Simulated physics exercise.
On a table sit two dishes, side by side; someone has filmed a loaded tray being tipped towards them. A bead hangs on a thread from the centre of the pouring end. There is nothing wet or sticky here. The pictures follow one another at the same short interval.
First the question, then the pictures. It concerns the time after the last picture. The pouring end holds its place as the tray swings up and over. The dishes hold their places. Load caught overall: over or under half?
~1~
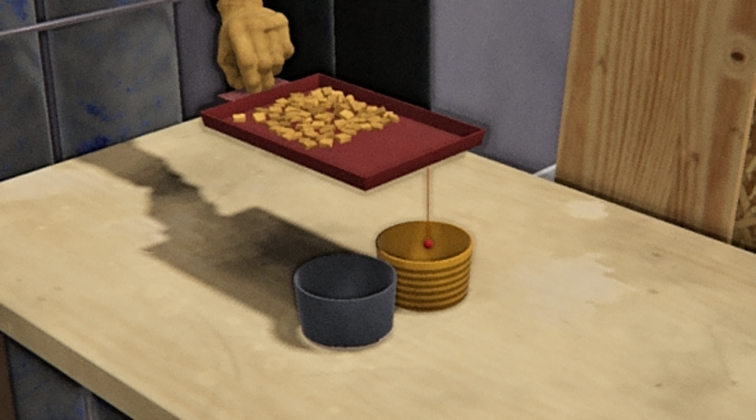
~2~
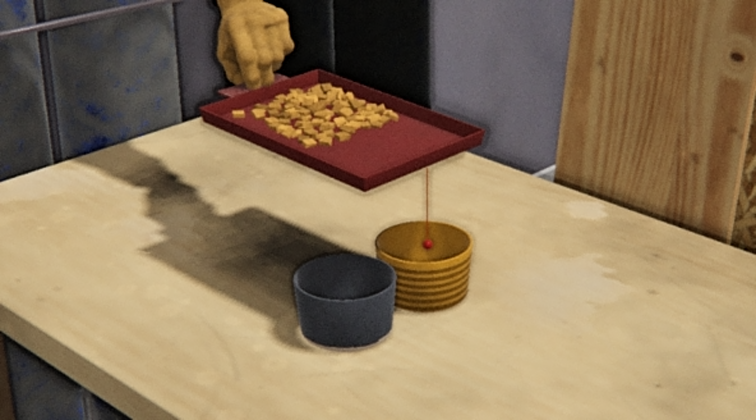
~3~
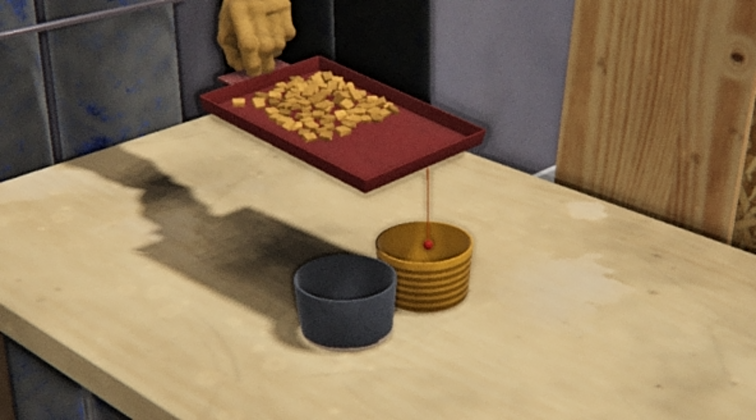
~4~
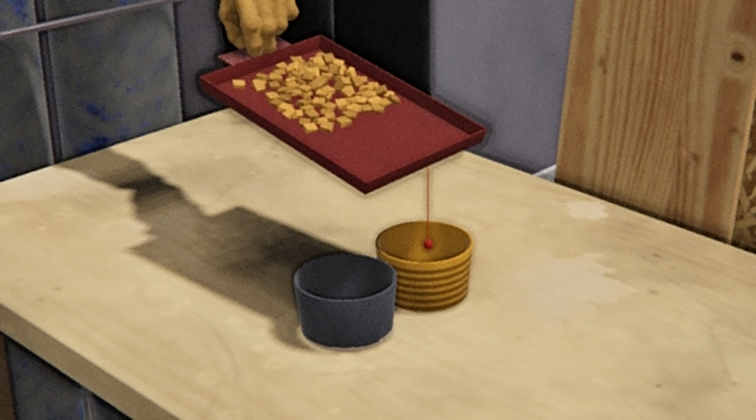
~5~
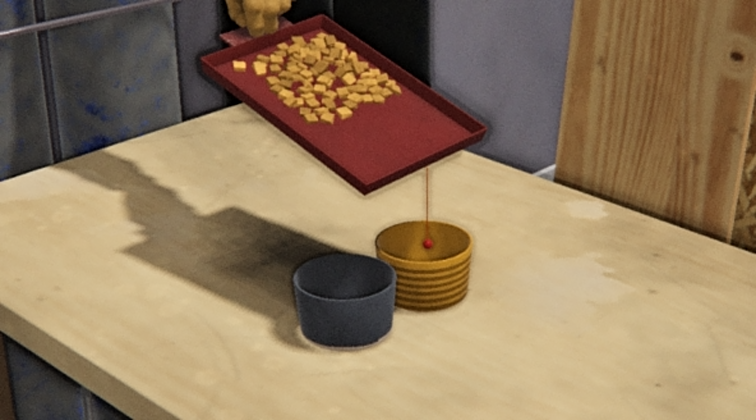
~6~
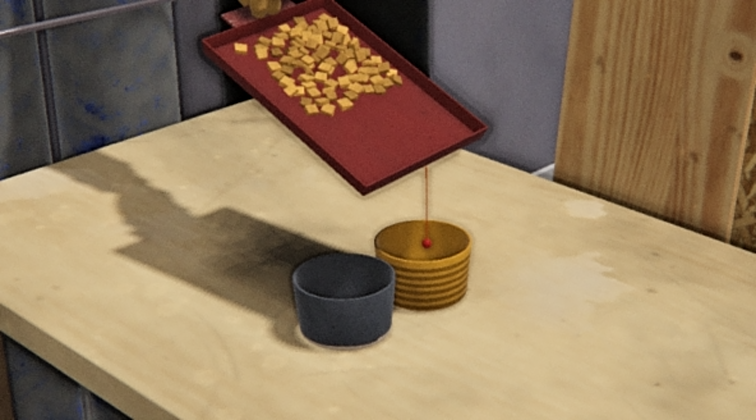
Well, most of it stays out of the dishes by the end.
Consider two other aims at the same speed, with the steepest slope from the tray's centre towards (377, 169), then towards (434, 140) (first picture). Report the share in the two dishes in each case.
20 per cent, then 30 per cent.
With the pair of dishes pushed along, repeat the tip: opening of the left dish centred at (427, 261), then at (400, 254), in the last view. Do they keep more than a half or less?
Short of half and then Short of half.
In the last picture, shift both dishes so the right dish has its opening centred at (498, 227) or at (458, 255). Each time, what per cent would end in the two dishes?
I'd expect some 30 percent, and then some 60 percent.
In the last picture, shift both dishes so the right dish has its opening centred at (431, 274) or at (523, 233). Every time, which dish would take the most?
In turn: The right-side dish; the left-side dish.
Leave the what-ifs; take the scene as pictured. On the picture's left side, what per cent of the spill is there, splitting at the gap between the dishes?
That comes to about 0 per cent of the pieces.
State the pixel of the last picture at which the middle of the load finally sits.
Once nothing moves, the middle sits near (447, 351).
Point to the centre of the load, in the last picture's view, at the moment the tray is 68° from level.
Near the pixel (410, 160).
Soon, tray tipped steeply; nearly all on the tray; a small part in the air.
A while on, tray tipped past a quarter turn; about a quarter on the tray; about two thirds outside both; a small part in the air.
Towards the end, tray tipped past a quarter turn; a small part in the left dish; nearly all outside both.
Finally, tray tipped past a quarter turn; a small part in the left dish; none in the right dish; nearly all outside both.
